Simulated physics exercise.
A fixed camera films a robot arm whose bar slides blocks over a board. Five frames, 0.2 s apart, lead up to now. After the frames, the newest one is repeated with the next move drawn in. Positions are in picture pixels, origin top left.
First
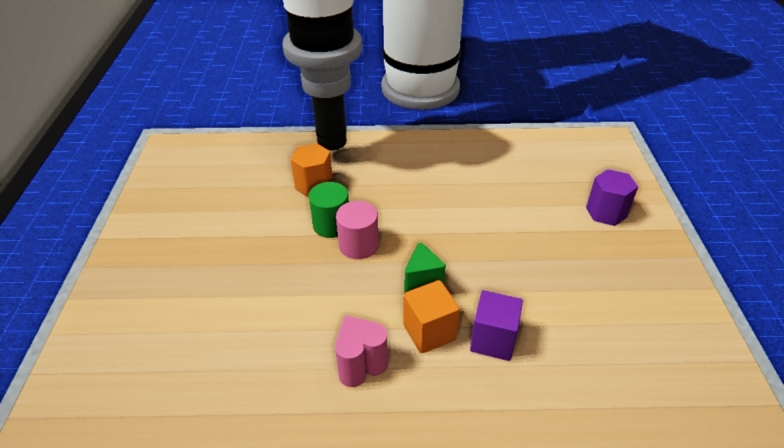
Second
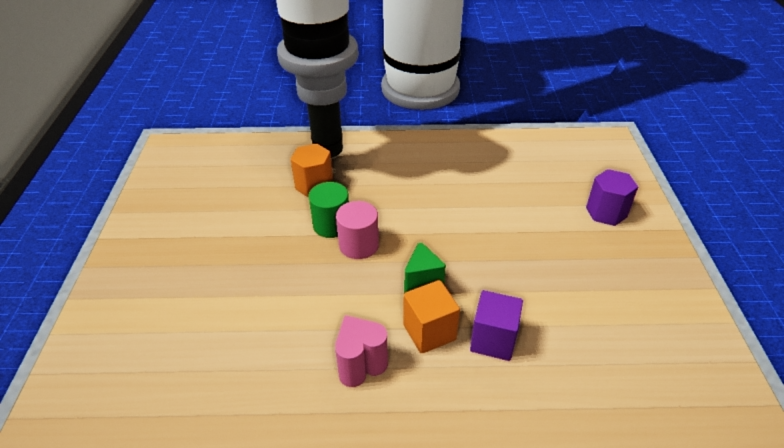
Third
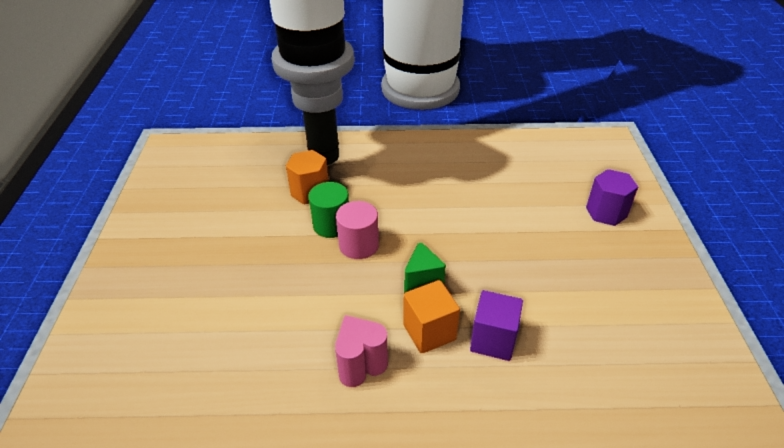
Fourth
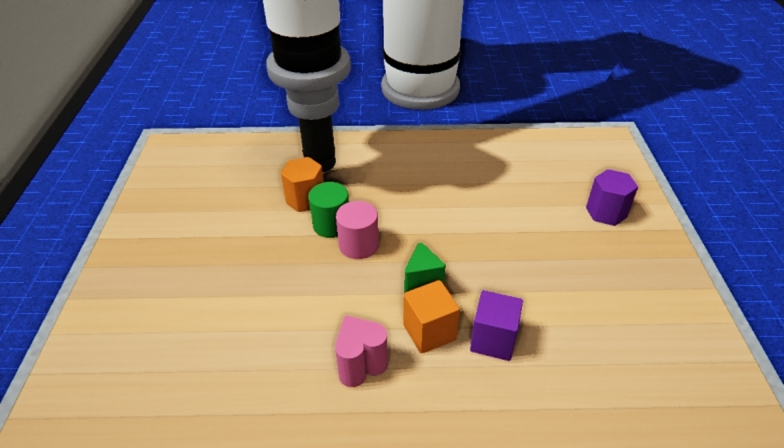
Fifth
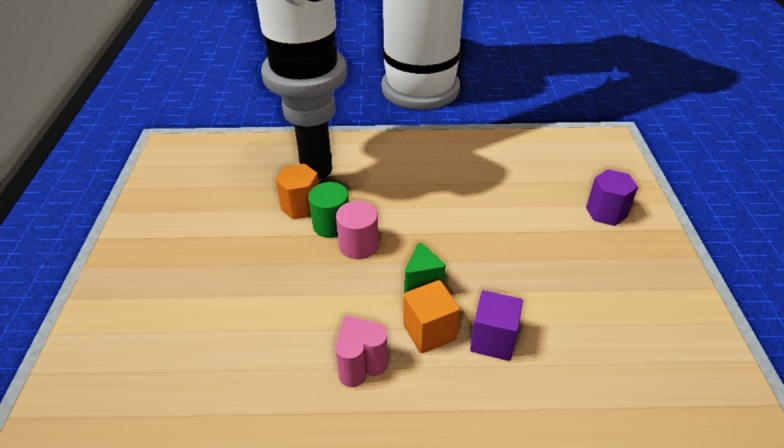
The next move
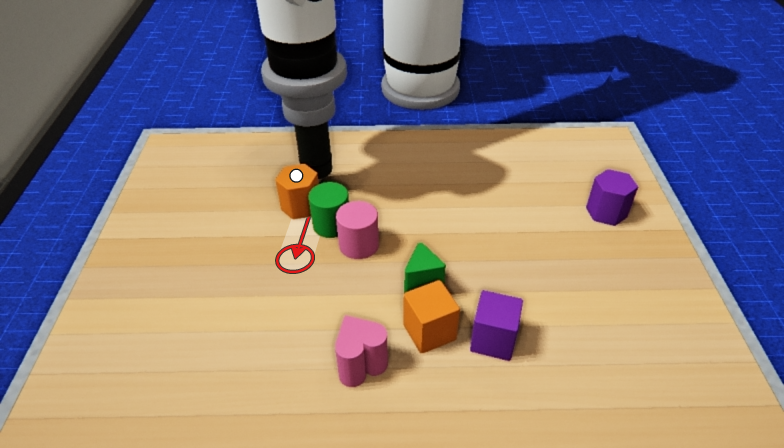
A robot arm above a wooden board of colored blocks moved slightly left and toward the viewer, its black tip nudging the orange hexagon a short way past the green cylinder while the other blocks stayed still.
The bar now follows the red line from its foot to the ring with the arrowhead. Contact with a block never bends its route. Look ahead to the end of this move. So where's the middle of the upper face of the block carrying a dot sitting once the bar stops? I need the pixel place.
Expect it around (251, 223).
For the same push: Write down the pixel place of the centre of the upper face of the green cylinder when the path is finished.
It will end up at (332, 218).
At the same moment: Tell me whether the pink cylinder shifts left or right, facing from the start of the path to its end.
Moves left.
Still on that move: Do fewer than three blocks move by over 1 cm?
In short: No.
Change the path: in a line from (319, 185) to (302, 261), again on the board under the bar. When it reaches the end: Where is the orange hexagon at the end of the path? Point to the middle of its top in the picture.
I'd say the orange hexagon ends with its top centre at (262, 216).
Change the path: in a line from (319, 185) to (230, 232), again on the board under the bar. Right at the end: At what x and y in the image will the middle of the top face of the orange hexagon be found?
At (266, 209).
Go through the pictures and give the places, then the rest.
The first frame shows lower end of the bar at (332, 143), tops of blocks, orange hexagon at (310, 155), green cylinder at (328, 194), pink cylinder at (357, 214).
The second frame shows bar at (328, 150), blocks as before.
The third frame shows bar at (324, 157), orange hexagon at (306, 161).
The fourth frame shows bar at (321, 164), orange hexagon at (301, 169).
The fifth frame shows bar at (317, 171), orange hexagon at (296, 176), green cylinder at (328, 194), pink cylinder at (357, 214).
The drawn path runs from (319, 185) to (295, 259); the dot is on the orange hexagon.
The first path, step by step. One third of the way, bar at (309, 194); orange hexagon at (279, 198), turned 25° clockwise.
Two thirds of the way, bar at (301, 218); orange hexagon at (262, 213), turned 70° clockwise; green cylinder at (334, 211); pink cylinder at (372, 220).
At the end, bar at (293, 244); orange hexagon at (251, 223), turned 115° clockwise; green cylinder at (332, 218); pink cylinder at (374, 220).
